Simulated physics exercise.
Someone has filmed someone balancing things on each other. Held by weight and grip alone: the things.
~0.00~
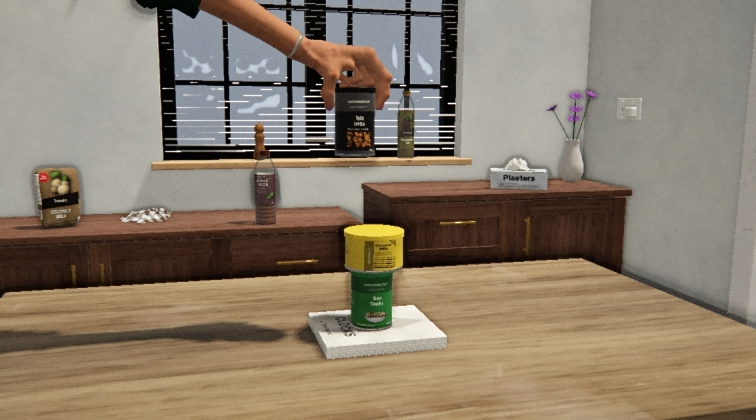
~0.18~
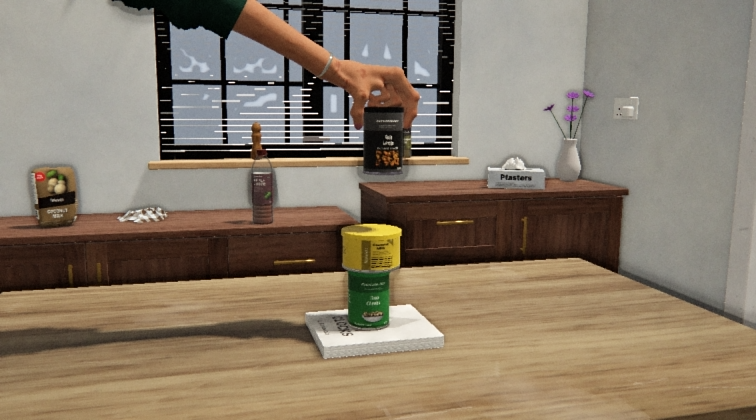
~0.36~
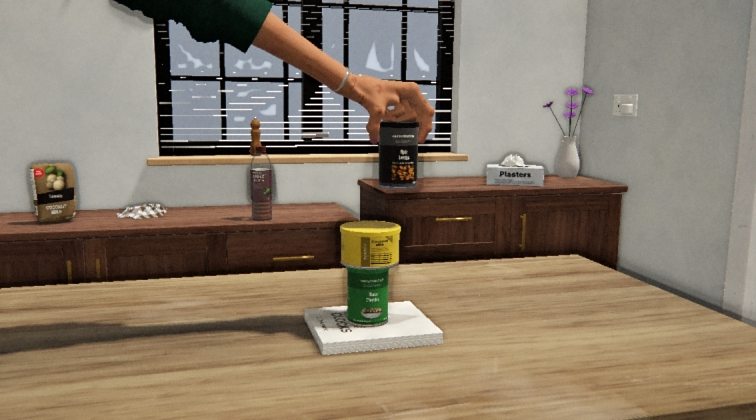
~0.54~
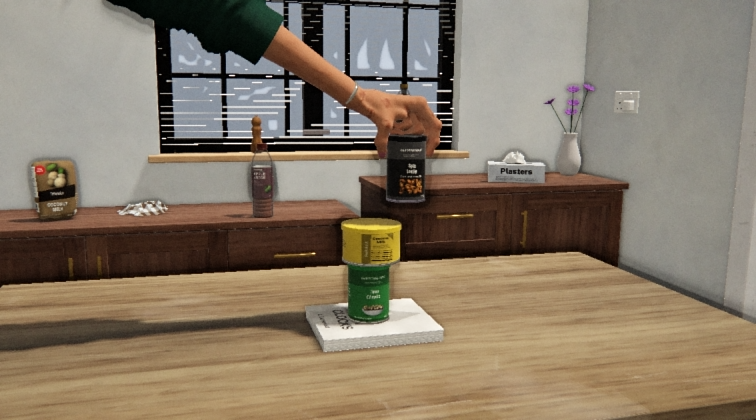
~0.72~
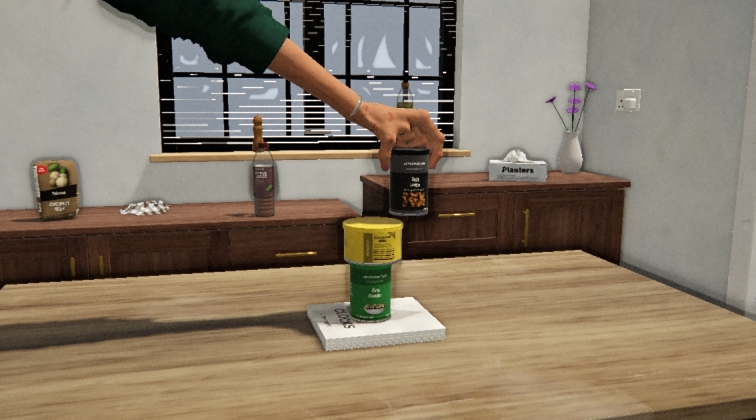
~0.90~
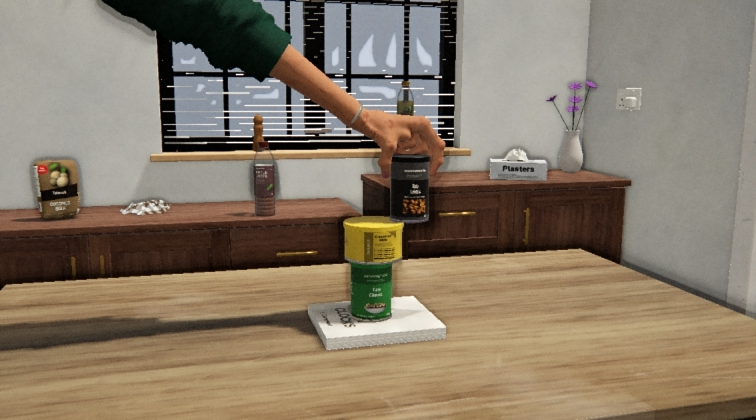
In a room with wooden cabinets along the wall, a yellow tub sits on a green tin on top of a white book on a table. A hand holding a black tin moves it slightly right, then lowers it toward the stack, setting it on the yellow tub's right side while still gripping it.
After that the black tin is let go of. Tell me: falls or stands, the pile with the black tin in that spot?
The pile can't cope with it, I'd say.
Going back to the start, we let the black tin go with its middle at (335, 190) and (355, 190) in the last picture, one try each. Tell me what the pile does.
Case one: The pile topples; case two: It stands firm.
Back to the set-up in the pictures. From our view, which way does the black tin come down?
Looks like it moves off to the right.
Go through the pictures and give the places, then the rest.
The first picture shows on its way; black tin (355, 122); green tin (372, 296).
The second picture shows on its way; black tin (383, 141); white book (371, 329).
The third picture shows on its way; black tin (398, 155); yellow tub (370, 245).
The fourth picture shows on its way; black tin (406, 168); green tin (369, 289).
The fifth picture shows on its way; black tin (409, 181); white book (373, 321).
The sixth picture shows set down, still held; black tin (410, 188); yellow tub (373, 240).
Around 1.30 s, black tin now fallen.
Around 1.40 s, things are still on the move.
Around 2.60 s, nothing new.
Finally (4.0 s), fallen, black tin; the other 3 still in place. Final places as the last picture's camera would see them, black tin near (448, 294). The pile gives way.
